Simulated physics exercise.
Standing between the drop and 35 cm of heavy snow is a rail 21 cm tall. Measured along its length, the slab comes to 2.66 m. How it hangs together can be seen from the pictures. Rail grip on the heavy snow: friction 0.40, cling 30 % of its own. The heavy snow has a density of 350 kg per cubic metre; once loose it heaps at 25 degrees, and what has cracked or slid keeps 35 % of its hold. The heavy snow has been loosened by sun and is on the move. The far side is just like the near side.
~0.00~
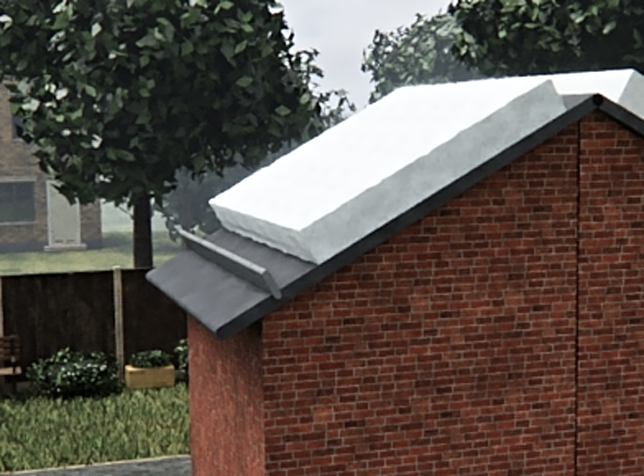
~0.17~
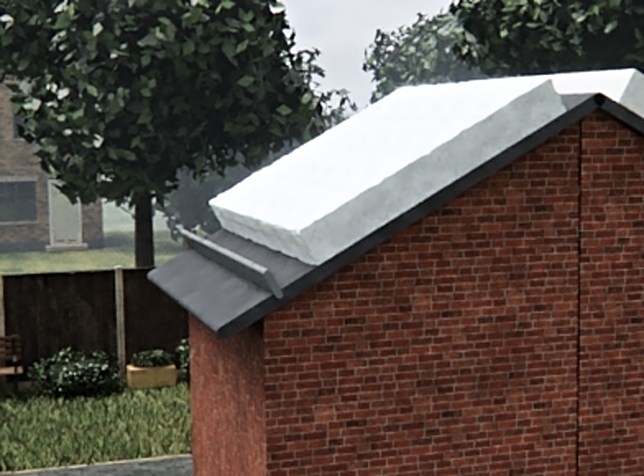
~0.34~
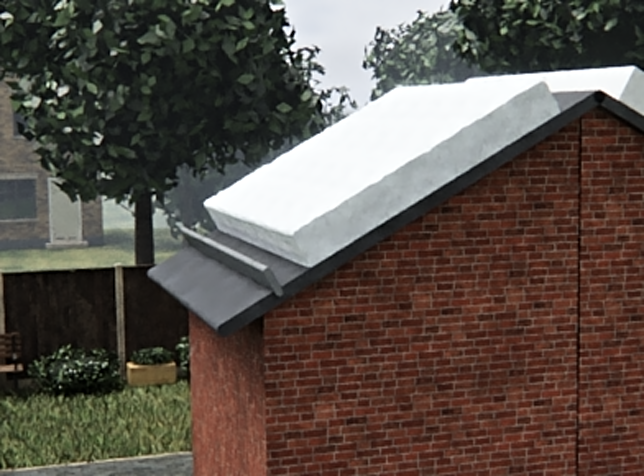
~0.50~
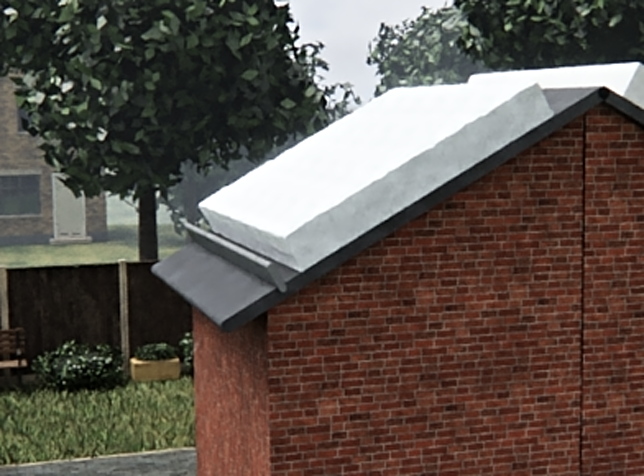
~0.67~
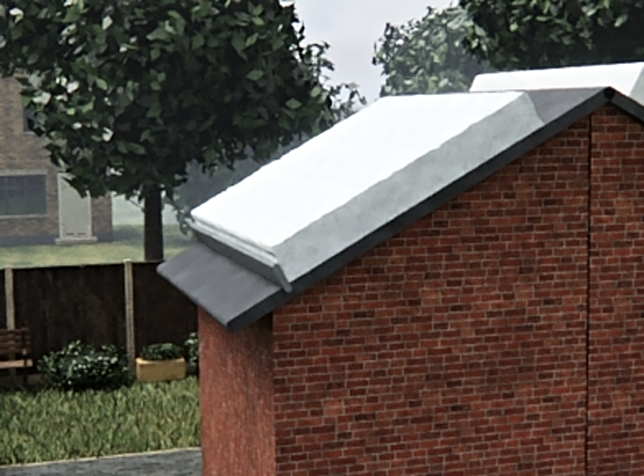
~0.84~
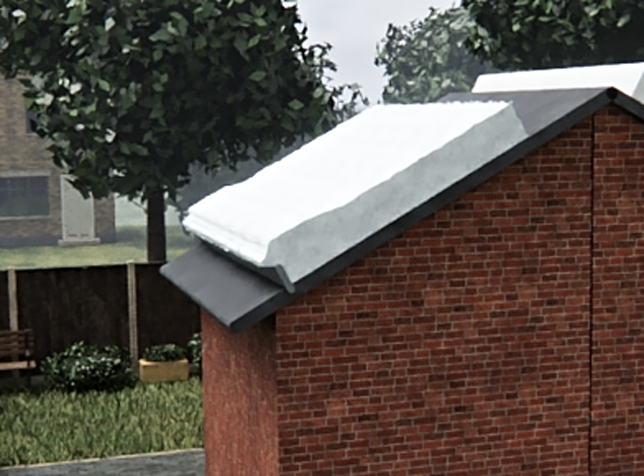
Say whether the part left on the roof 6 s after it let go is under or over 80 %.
I would say over.
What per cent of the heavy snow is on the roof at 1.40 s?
About 100 per cent.
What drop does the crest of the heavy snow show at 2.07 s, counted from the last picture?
The gap comes to around 0.1 metres.
By 1.40 s, 99 % of the snow is on the roof.
By 2.07 s, 93 % of the snow is on the roof.
By 2.73 s, 93 % of the snow is on the roof.
By 3.40 s, 93 % of the snow is on the roof.
By 6.00 s, at the end, 93 % of the snow is on the roof.
